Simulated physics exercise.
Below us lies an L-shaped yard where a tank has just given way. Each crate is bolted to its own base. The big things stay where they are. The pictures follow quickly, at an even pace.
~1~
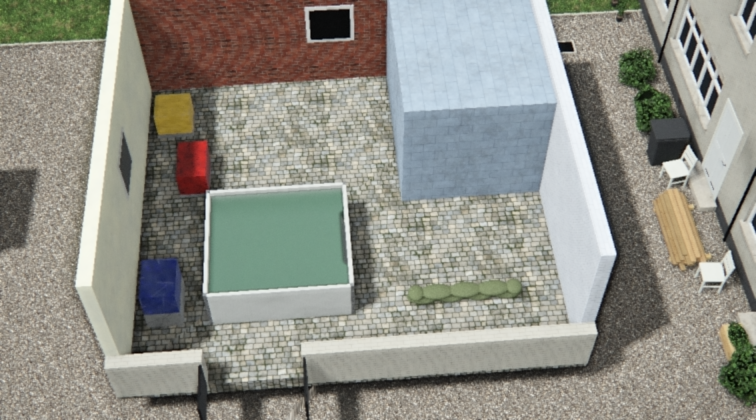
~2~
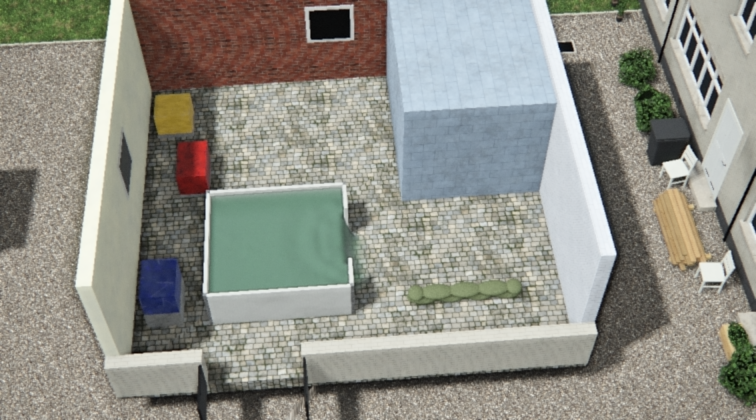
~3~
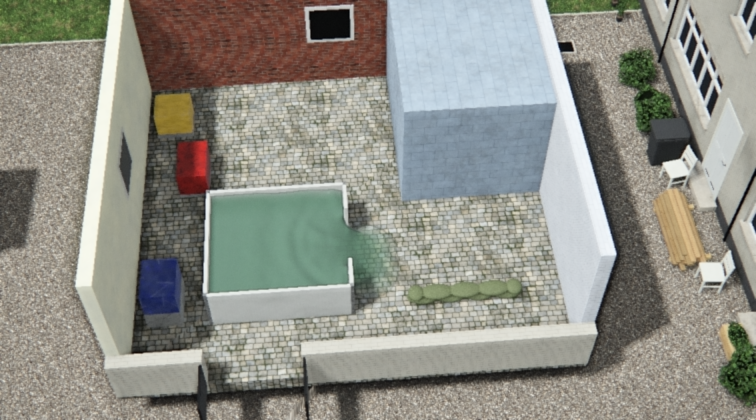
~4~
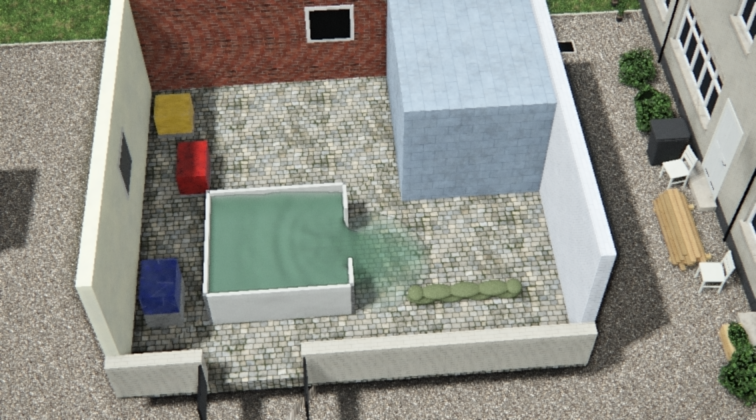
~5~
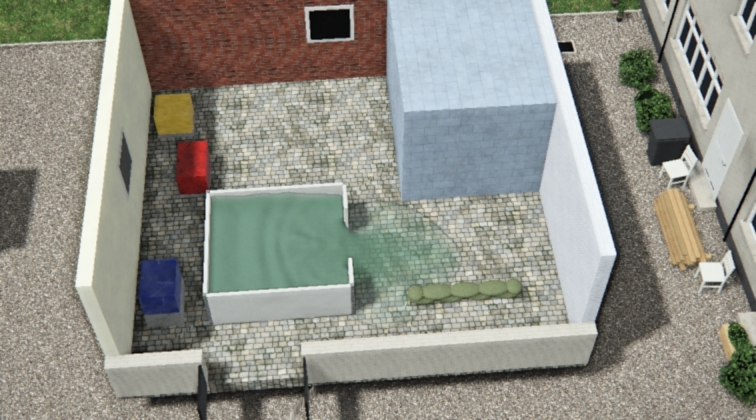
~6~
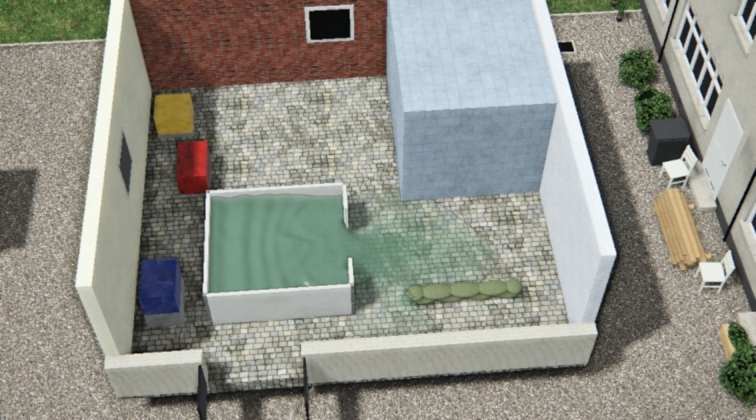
Green water pours from a gap in the right side of a white-walled tank and spreads rightward across the paved yard, fanning out between the pale blue block and the low green hedge while ripples cross the tank's surface.
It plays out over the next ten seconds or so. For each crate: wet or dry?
One by one: The blue crate stays dry; the red crate gets wet; the yellow crate gets wet.
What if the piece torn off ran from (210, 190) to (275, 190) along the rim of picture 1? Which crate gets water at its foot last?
I say the blue one.
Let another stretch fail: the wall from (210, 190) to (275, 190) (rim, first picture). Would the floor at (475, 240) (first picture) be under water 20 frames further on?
Answer: Not flooded.
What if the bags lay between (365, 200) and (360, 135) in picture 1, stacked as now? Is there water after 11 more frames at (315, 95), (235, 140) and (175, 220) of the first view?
One after the other: No water, not flooded, clear.
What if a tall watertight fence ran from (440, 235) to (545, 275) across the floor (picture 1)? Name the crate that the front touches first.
The one in blue.
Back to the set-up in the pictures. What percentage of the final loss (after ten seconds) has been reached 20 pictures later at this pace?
Close to 0 %.
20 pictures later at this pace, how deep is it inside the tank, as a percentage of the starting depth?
About 48 per cent.
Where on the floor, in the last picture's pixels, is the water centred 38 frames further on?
Near (376, 266).
A moment on, water covers 25 % of the floor; the blue crate not reached, the red crate not reached, the yellow crate not reached.
Next, water covers 35 % of the floor; the blue crate not reached, the red crate not reached, the yellow crate not reached.
Then, water covers 40 % of the floor; the blue crate not reached, the red crate not reached, the yellow crate not reached.
Later, water covers 70 % of the floor; the blue crate water round its plinth, the red crate not reached, the yellow crate not reached.
In the end, water covers 100 % of the floor; the blue crate stayed above the water, the red crate was topped, the yellow crate was topped.
